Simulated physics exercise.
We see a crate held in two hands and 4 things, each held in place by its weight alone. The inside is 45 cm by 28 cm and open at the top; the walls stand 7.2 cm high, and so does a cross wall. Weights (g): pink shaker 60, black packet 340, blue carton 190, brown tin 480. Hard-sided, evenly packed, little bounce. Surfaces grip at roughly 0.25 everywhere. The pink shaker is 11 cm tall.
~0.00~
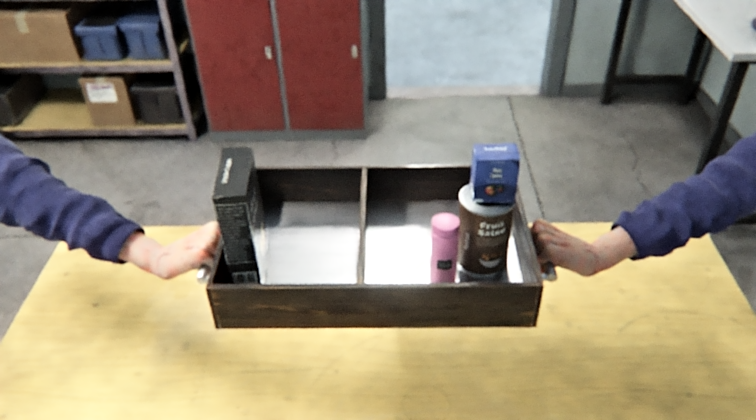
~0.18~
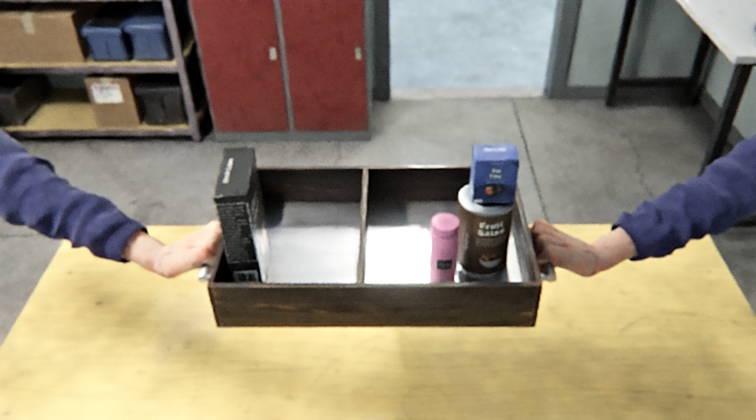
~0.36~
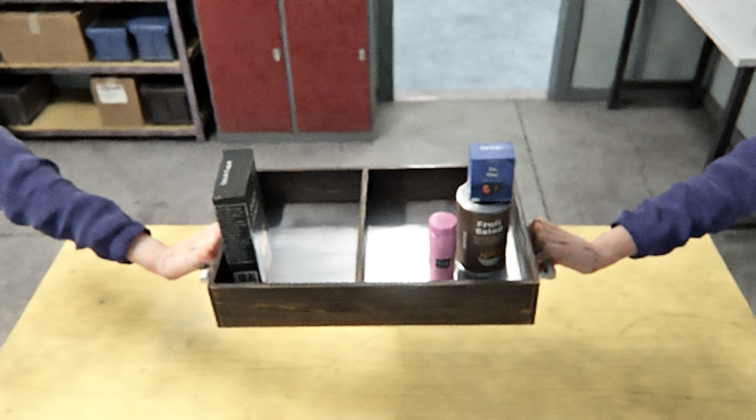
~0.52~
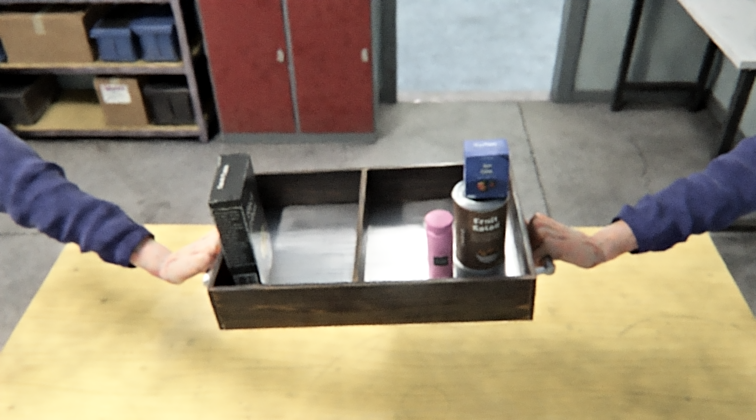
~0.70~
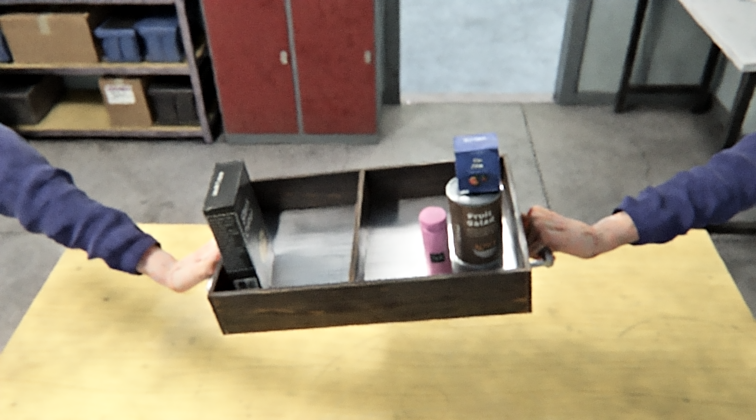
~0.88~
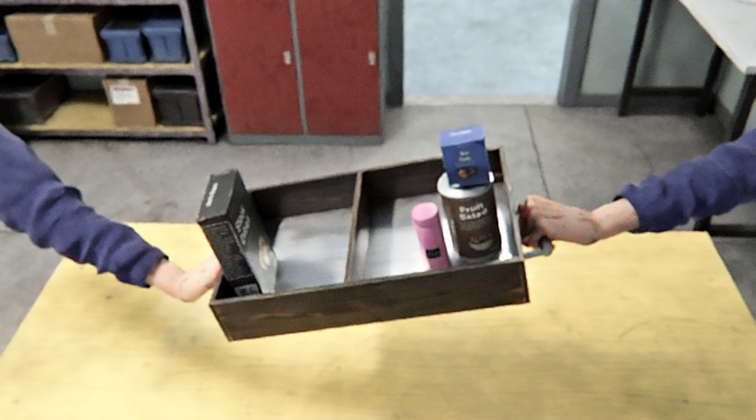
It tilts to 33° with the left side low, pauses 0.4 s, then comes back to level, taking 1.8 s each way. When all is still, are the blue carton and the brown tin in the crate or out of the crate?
The blue carton stays put; the brown tin stays put.
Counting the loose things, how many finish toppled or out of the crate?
In total, 1.
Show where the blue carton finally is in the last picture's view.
At pixel (340, 243) or so, give or take.
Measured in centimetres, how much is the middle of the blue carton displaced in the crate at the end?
About 26 cm.
After 1.38 s, crate tipped 27°, left side down; blue carton moved 10 cm near (368, 165); brown tin moved 9 cm near (400, 216); pink shaker moved 9 cm.
After 1.68 s, crate tipped 32°, left side down; blue carton 25° off its base near (285, 265); brown tin moved 14 cm near (368, 223); black packet 25° off its base.
In the end (4.7 s), toppled in the crate, black packet; not toppled but over 5 cm from the start, pink shaker, blue carton and brown tin. In the last view, blue carton near (340, 243), brown tin near (391, 226).
